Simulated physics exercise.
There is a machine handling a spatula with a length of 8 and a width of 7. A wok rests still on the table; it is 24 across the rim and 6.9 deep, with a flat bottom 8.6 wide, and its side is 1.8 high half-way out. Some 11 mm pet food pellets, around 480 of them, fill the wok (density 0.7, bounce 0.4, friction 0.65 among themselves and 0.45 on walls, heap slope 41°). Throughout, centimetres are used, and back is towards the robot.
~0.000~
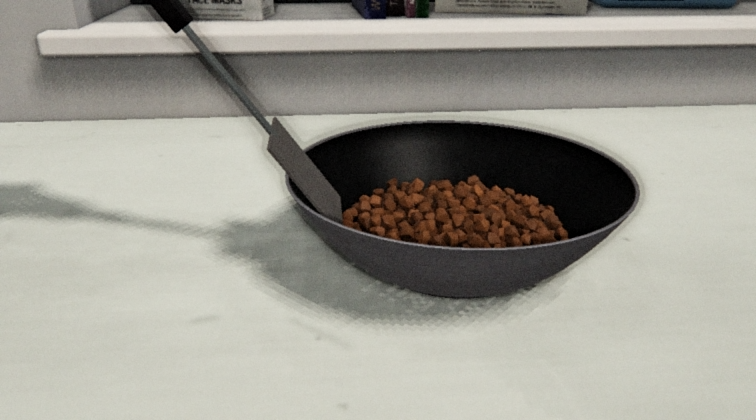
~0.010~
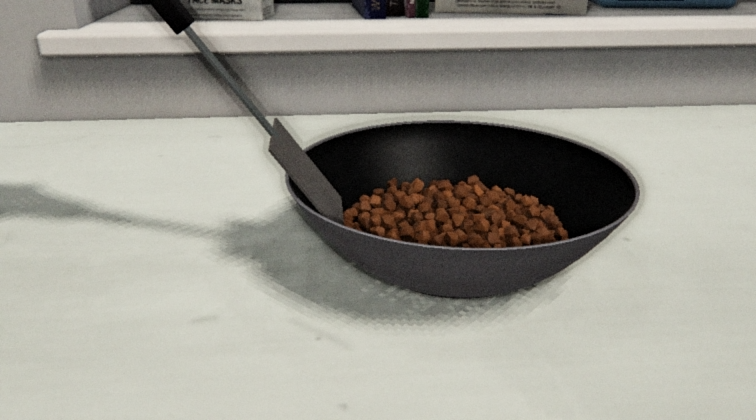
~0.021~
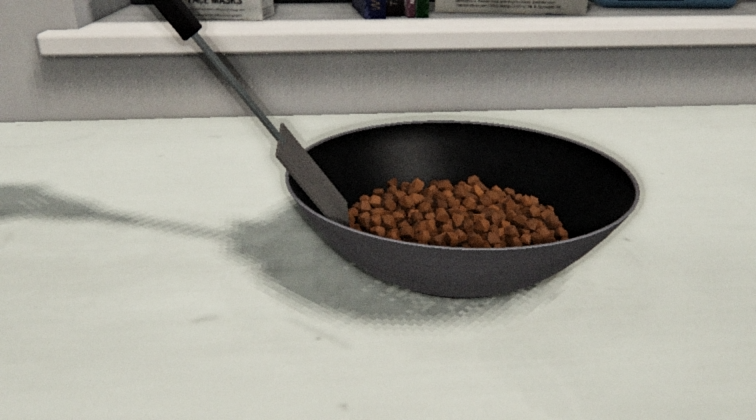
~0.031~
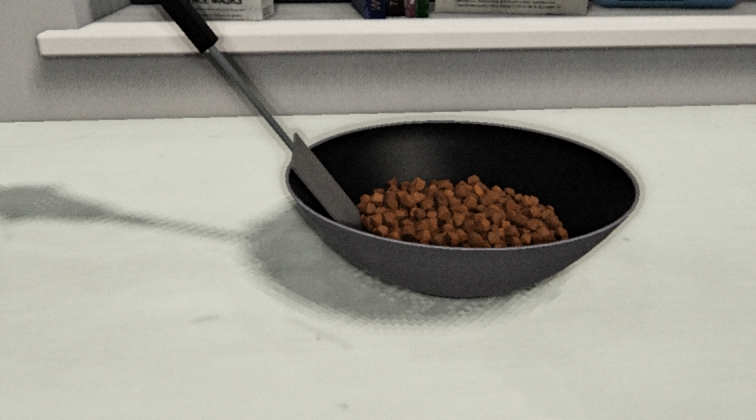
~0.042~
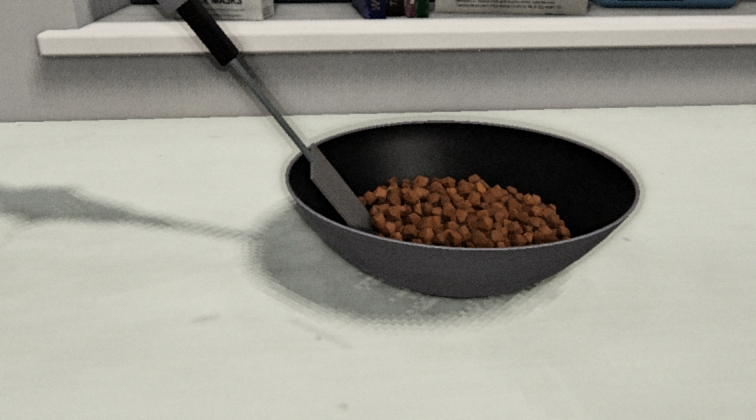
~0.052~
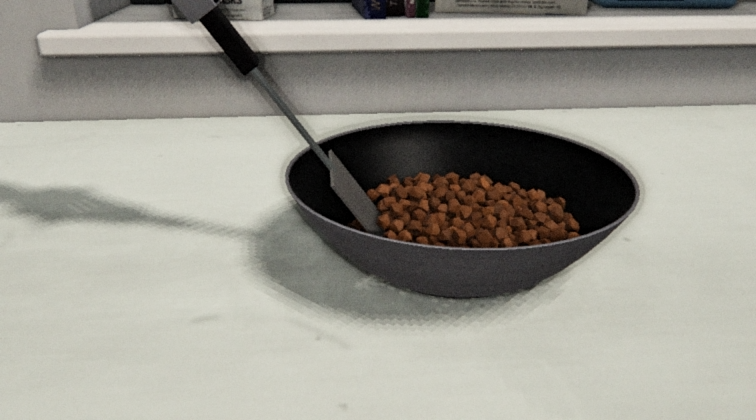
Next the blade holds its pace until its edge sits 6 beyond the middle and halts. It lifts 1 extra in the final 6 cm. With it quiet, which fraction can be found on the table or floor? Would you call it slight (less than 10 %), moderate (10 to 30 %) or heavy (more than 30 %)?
I would call it heavy, more than 30 %.
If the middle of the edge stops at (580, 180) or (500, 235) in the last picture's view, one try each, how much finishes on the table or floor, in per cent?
I'd say some 55 per cent, then some 5 per cent.
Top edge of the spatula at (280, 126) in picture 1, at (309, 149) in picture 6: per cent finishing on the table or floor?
I'd put it at roughly 20 per cent.
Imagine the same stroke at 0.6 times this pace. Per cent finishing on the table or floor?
20 %.
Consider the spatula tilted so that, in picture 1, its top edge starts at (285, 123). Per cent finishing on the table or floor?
About 40%.
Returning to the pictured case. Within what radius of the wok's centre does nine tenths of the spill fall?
About 35 cm from the centre.
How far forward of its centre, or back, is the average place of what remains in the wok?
It sits near 3.5 centimetres ahead of centre.
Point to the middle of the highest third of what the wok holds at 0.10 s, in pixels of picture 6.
Centre: Approx. (526, 194) in the last view.
After 0.08 s, sloping 55°, highest piece 6 above the table; 482 in the wok.
After 0.10 s, sloping 55°, highest piece 10 above the table; 482 in the wok.
After 0.32 s, sloping 55°, highest piece 29 above the table; 299 in the wok, 23 on the table or floor, 160 on the blade or in flight.
After 1.37 s, sloping 55°, highest piece 8 above the table; 298 in the wok, 184 on the table or floor.
At rest, 298 in the wok, 184 on the table or floor. That is 38 % on the table or floor.
